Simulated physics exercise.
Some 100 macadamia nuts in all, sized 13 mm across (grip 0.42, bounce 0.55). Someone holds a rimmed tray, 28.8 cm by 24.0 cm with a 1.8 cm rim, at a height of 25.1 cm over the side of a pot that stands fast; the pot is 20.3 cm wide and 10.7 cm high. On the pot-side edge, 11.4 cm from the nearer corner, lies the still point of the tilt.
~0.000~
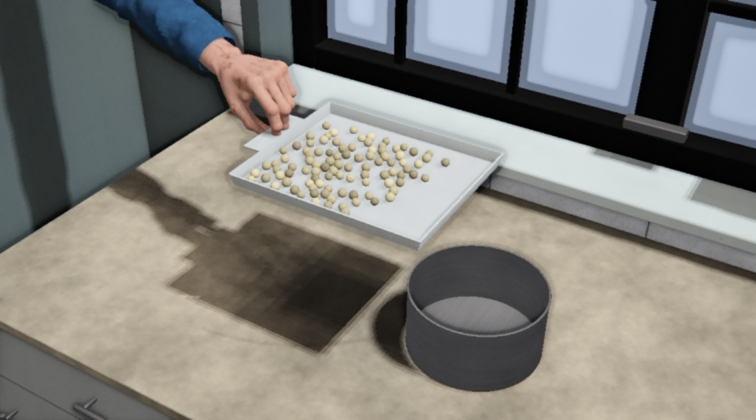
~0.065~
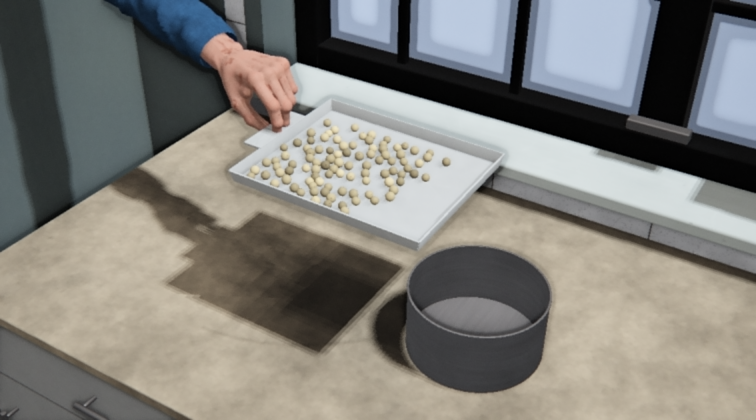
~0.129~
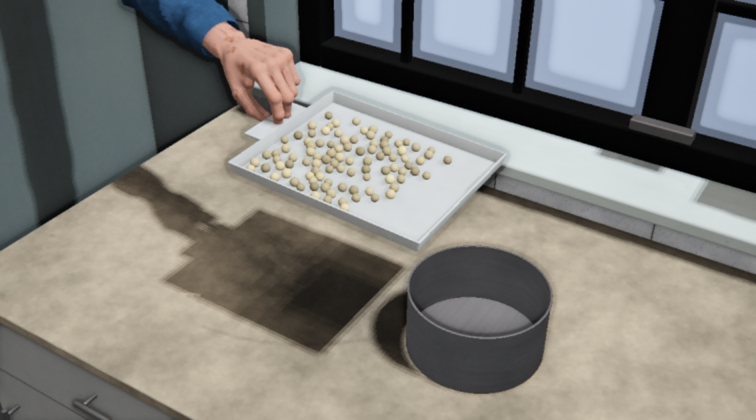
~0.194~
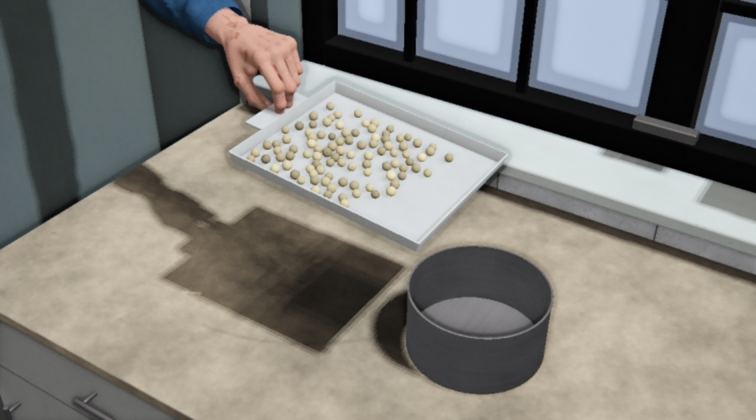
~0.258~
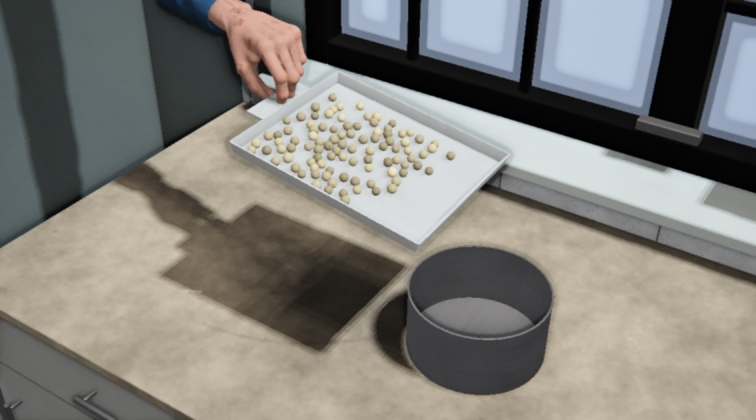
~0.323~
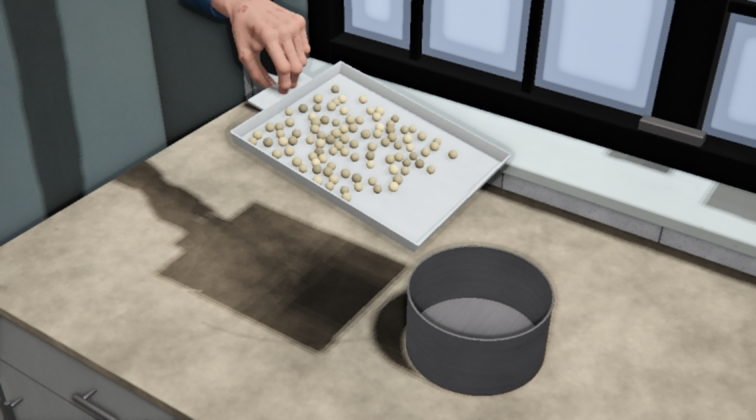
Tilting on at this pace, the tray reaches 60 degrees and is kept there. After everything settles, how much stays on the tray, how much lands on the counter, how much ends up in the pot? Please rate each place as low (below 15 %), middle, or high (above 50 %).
Left on the tray: High, counter: Low, pot: Low.
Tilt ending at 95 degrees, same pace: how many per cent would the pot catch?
That comes out at some 65 per cent.
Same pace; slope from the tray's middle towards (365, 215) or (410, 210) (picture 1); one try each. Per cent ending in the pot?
About 0 per cent on the first try and 5 per cent on the second.
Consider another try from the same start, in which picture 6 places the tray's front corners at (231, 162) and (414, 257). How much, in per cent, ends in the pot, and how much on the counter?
Final per cent - pot 0, counter 5.
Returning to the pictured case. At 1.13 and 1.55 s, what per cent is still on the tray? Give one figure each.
In turn: 95, 95.
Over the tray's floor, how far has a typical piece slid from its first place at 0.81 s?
Around 15 centimetres.
After 0.81 s, tilt 35 degrees; the tray holds 100 %, the pot 0 %.
After 1.13 s, tilt 50 degrees; the tray holds 95 %, the pot 0 %.
After 1.55 s, tilt 60 degrees; the tray holds 95 %, the pot 0 %.
In the end, at 2.0 s, tray 95 %, counter 0 %, pot 0 %.
